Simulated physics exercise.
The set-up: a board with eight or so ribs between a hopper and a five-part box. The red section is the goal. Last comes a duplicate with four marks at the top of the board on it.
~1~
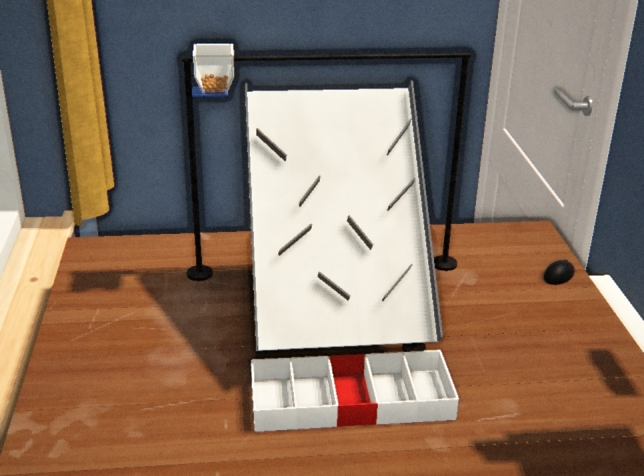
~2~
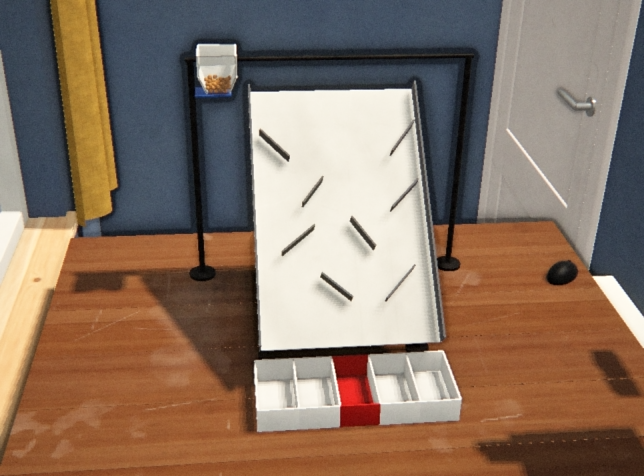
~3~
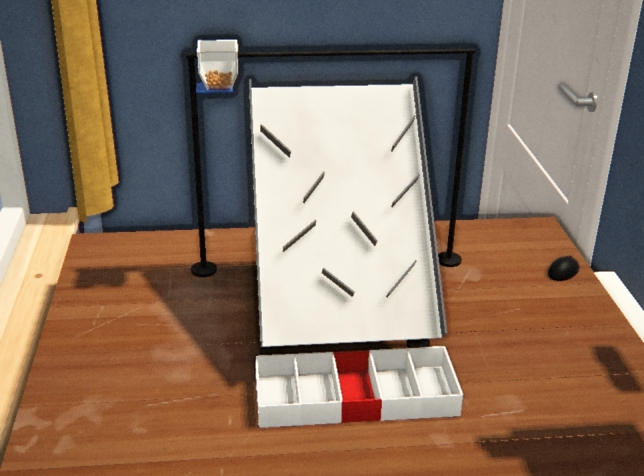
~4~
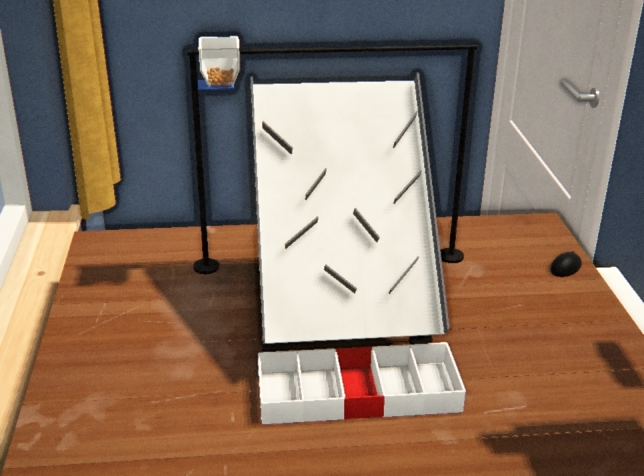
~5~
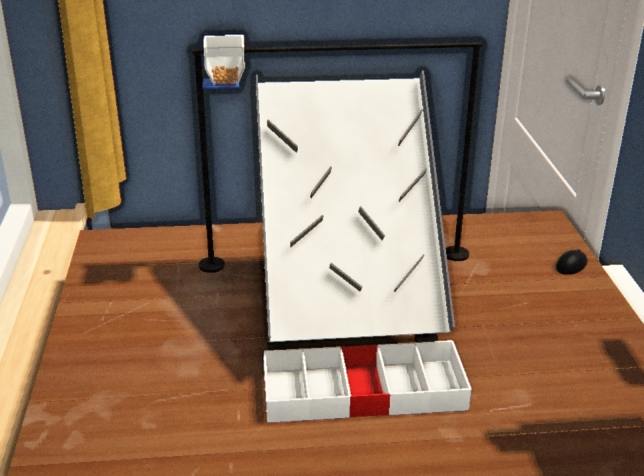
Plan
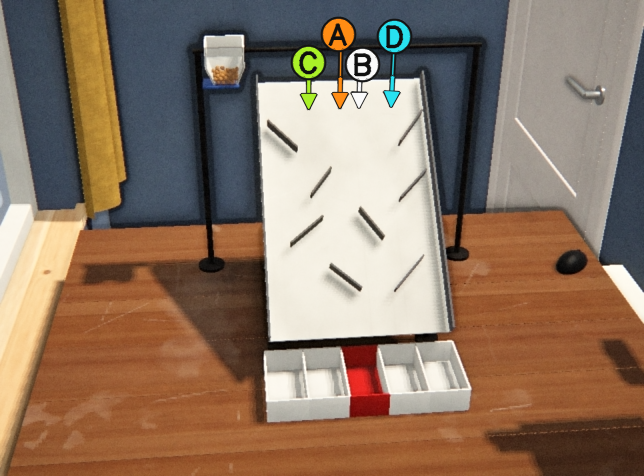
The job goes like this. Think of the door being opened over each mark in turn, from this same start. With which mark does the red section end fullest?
Best: D.
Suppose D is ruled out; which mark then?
The answer is B.
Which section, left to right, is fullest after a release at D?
The third from the left.
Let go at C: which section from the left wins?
The first from the left.
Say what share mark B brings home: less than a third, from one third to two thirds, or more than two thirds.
From one third to two thirds.
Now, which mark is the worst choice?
That would be C.
On the marked copy, mark A meets the board at (339, 102); mark B meets the board at (359, 102); mark C meets the board at (308, 103); mark D meets the board at (391, 101).
Choosing A, roughly a quarter in the red section, roughly two thirds in other sections.
Choosing B, roughly half in the red section, roughly half in other sections.
Choosing C, about a tenth in the red section, the larger part in other sections.
Choosing D, the larger part in the red section, roughly a quarter in other sections.
